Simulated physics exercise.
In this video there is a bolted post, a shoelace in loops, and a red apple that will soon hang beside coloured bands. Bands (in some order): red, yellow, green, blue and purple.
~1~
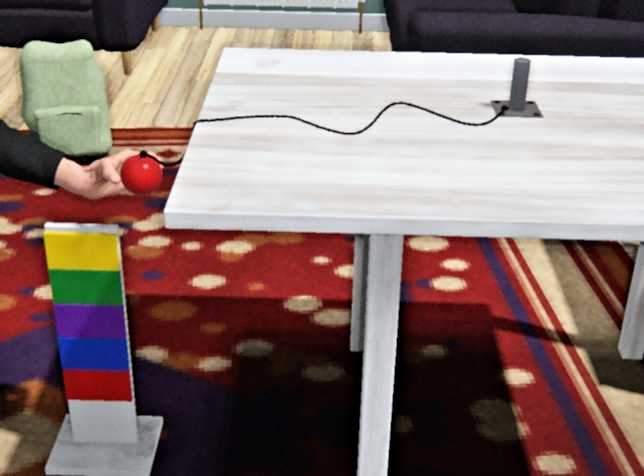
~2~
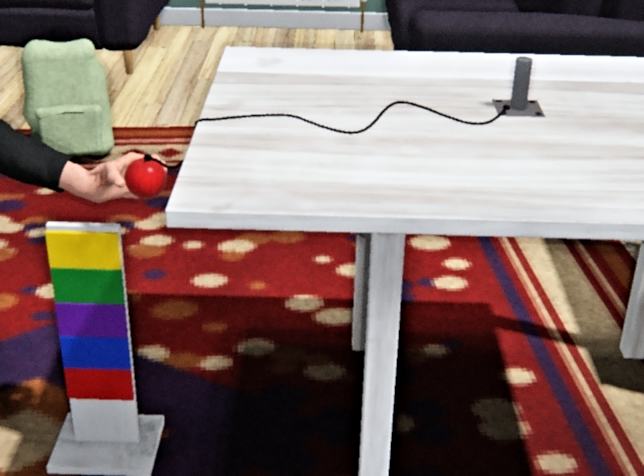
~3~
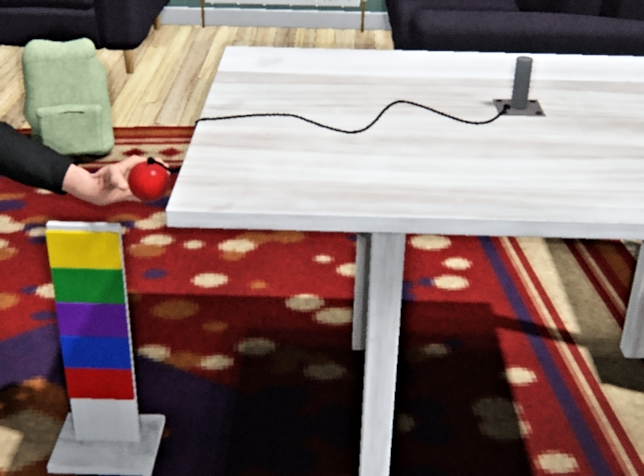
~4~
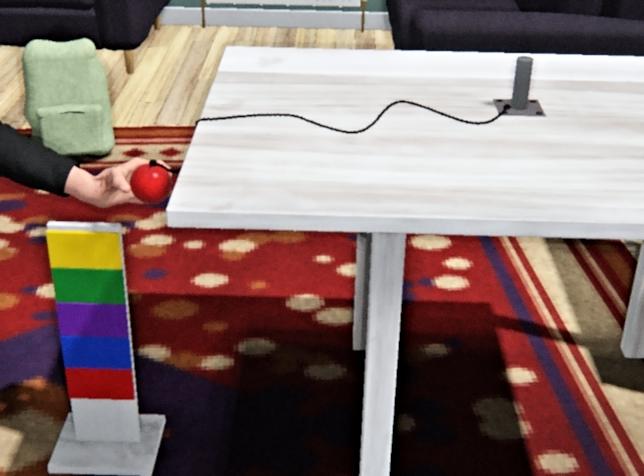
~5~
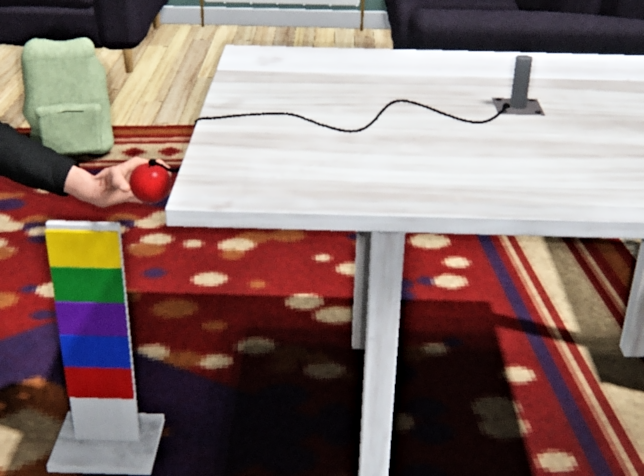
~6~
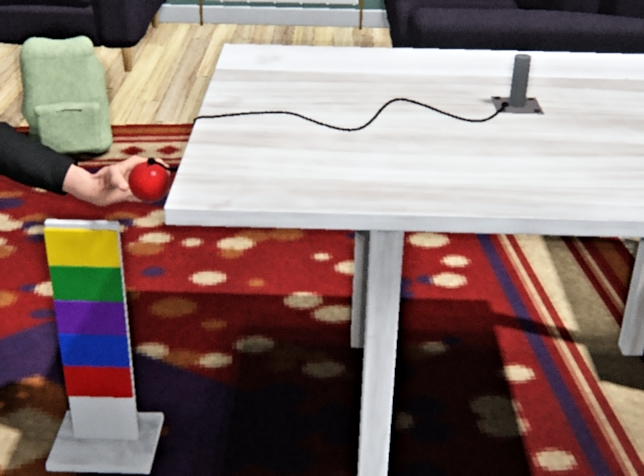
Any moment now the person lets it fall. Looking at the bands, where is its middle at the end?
Its middle is at the purple band.
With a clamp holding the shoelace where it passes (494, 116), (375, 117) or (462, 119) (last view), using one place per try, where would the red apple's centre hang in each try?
Estimated pixels in sequence: (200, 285), (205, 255) and (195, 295).
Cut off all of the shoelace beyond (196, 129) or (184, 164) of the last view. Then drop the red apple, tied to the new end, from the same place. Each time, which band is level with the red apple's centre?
First try: Yellow; second try: Green.
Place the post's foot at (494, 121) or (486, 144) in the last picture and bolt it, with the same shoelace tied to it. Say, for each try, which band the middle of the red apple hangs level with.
It comes out blue the first time and blue the second time.
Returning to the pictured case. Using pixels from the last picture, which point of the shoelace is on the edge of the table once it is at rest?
(304, 118).
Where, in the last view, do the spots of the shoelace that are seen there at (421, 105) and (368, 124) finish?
I'd say about (380, 109) for one and about (276, 113) for the other.
Early on, apple near (238, 298); level with purple.
Midway, apple near (184, 309); level with purple.
Finally, apple near (203, 310); level with purple. Its centre hangs level with the purple band.
